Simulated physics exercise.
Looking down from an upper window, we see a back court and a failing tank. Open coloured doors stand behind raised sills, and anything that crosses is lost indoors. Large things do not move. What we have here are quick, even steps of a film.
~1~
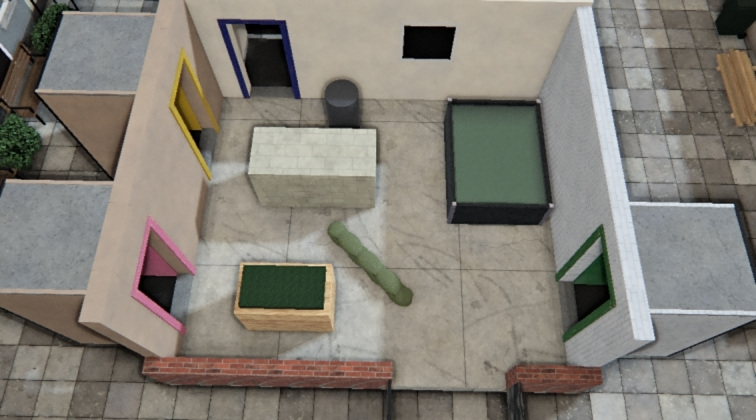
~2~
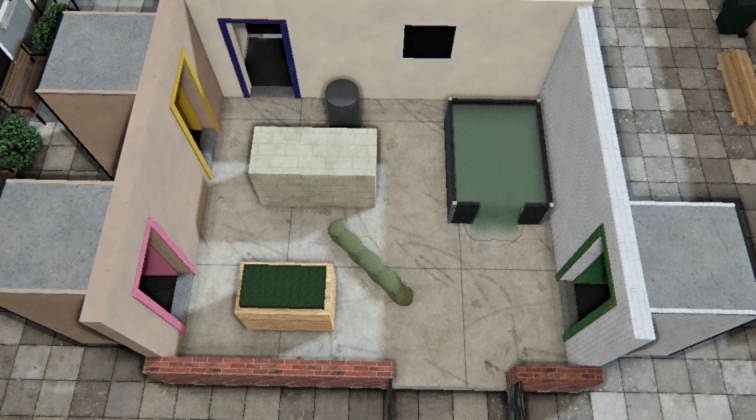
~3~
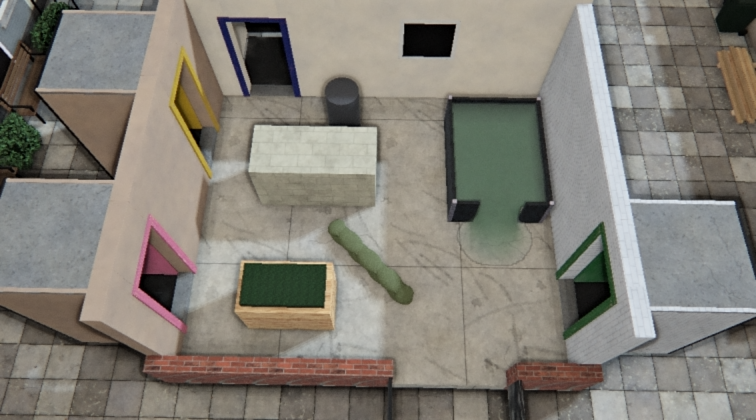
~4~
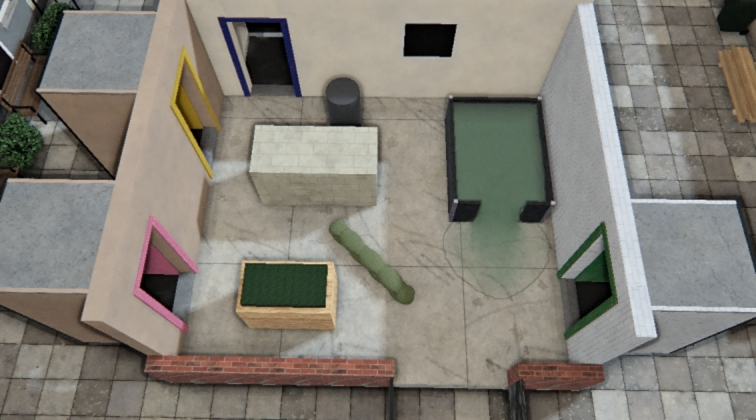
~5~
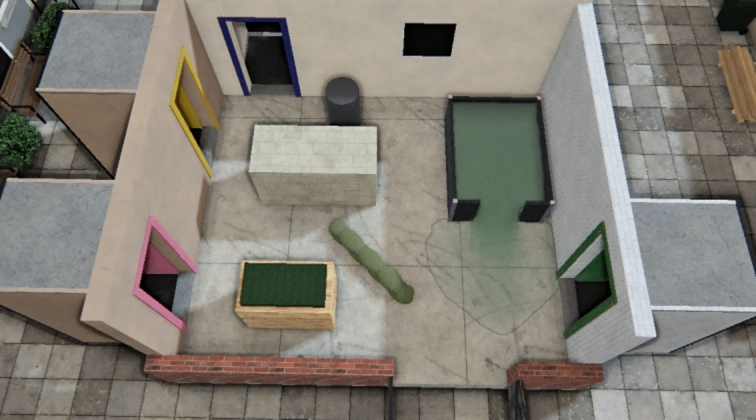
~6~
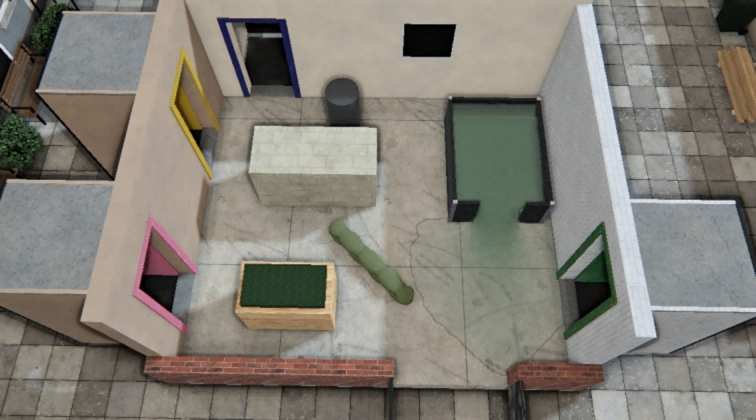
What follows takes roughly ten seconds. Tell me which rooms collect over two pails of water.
The yellow door will pass two buckets at most. The blue door will pass two buckets at most. The green door will pass more than two buckets. The pink door will pass two buckets at most.
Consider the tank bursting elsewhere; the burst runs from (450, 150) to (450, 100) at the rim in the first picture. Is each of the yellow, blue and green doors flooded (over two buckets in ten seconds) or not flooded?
The yellow exceeds the limit, the blue exceeds the limit, the green remains below.
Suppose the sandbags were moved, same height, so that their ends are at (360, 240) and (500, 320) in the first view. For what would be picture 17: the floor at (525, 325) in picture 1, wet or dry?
At that place: Submerged.
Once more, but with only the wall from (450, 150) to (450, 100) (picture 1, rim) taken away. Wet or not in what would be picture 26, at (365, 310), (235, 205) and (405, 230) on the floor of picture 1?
Untouched, submerged, submerged.
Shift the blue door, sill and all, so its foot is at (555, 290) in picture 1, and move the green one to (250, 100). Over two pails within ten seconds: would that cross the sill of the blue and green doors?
So the blue one runs past it while the green one keeps within it.
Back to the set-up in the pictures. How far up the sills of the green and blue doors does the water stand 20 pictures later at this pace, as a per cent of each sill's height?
Approx. 170 % followed by 0 %.
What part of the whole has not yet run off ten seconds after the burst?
Around 46 parts in a hundred.
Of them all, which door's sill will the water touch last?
Result: The blue door.
A moment on, water covers 25 % of the floor; the yellow door not reached, the blue door not reached, the green door under two buckets in, the pink door not reached.
Next, water covers 30 % of the floor; the yellow door not reached, the blue door not reached, the green door over two buckets in, the pink door not reached.
Then, water covers 35 % of the floor; the yellow door not reached, the blue door not reached, the green door over two buckets in, the pink door not reached.
Later, water covers 45 % of the floor; the yellow door not reached, the blue door not reached, the green door far over two buckets in, the pink door wet at the sill, nothing in.
In the end, water covers 65 % of the floor; the yellow door wet at the sill, nothing in, the blue door wet at the sill, nothing in, the green door far over two buckets in, the pink door wet at the sill, nothing in.
